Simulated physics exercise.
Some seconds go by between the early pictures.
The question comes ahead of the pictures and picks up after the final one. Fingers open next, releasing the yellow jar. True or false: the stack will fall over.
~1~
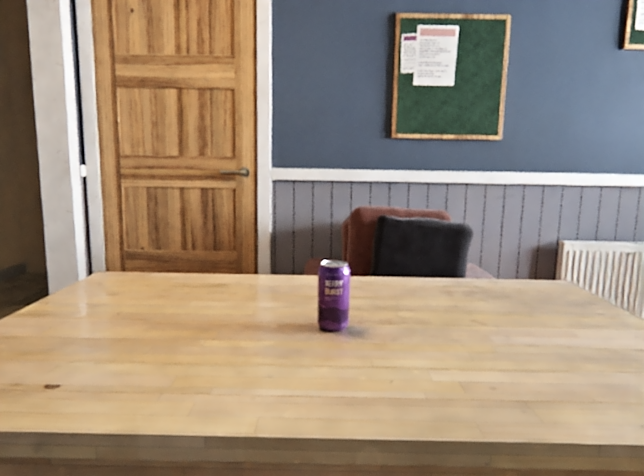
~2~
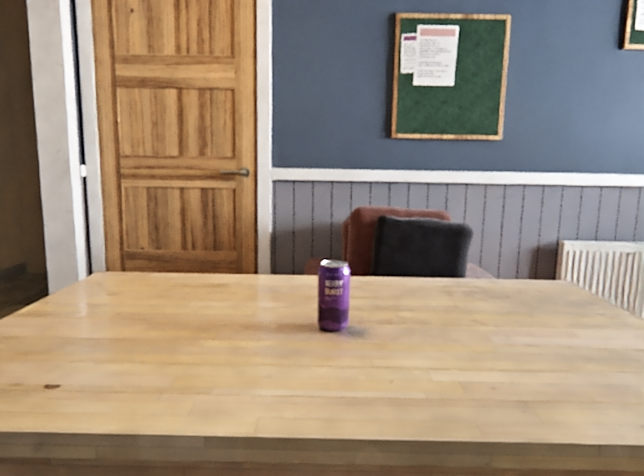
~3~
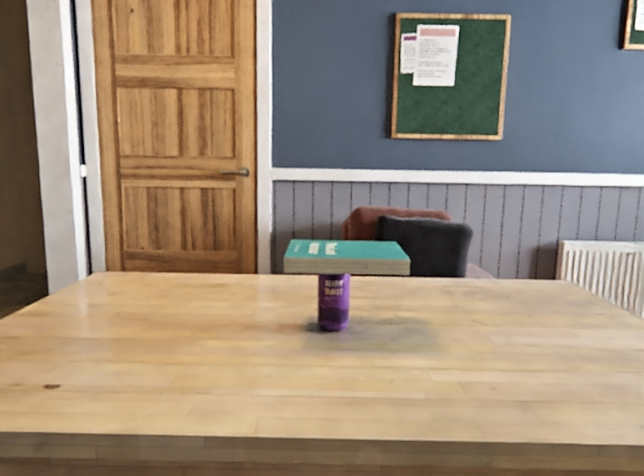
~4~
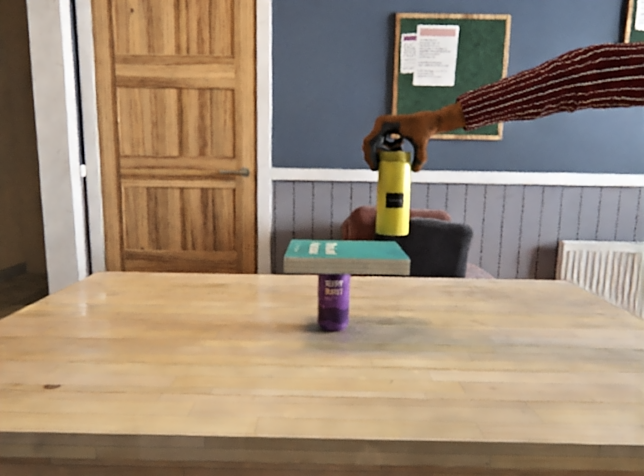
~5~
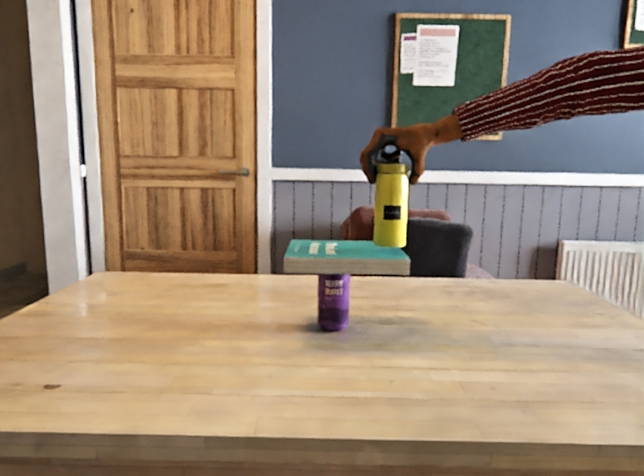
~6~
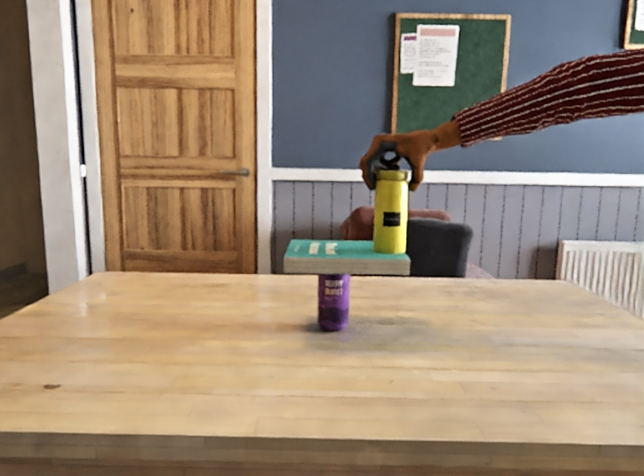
True.
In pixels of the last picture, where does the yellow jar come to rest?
At about (437, 318).
Then, 0.40 s on from there, yellow jar now fallen; turquoise book turned 39° from how it was put.
Then, 0.50 s on from there, turquoise book turned 70° from how it was put.
Then, 0.60 s on from there, turquoise book now fallen.
Then, 0.90 s on from there, things are still on the move.
In the end, fallen, yellow jar and turquoise book; purple can unmoved. At the end, from the last picture's camera, yellow jar near (437, 318). The stack loses its balance.
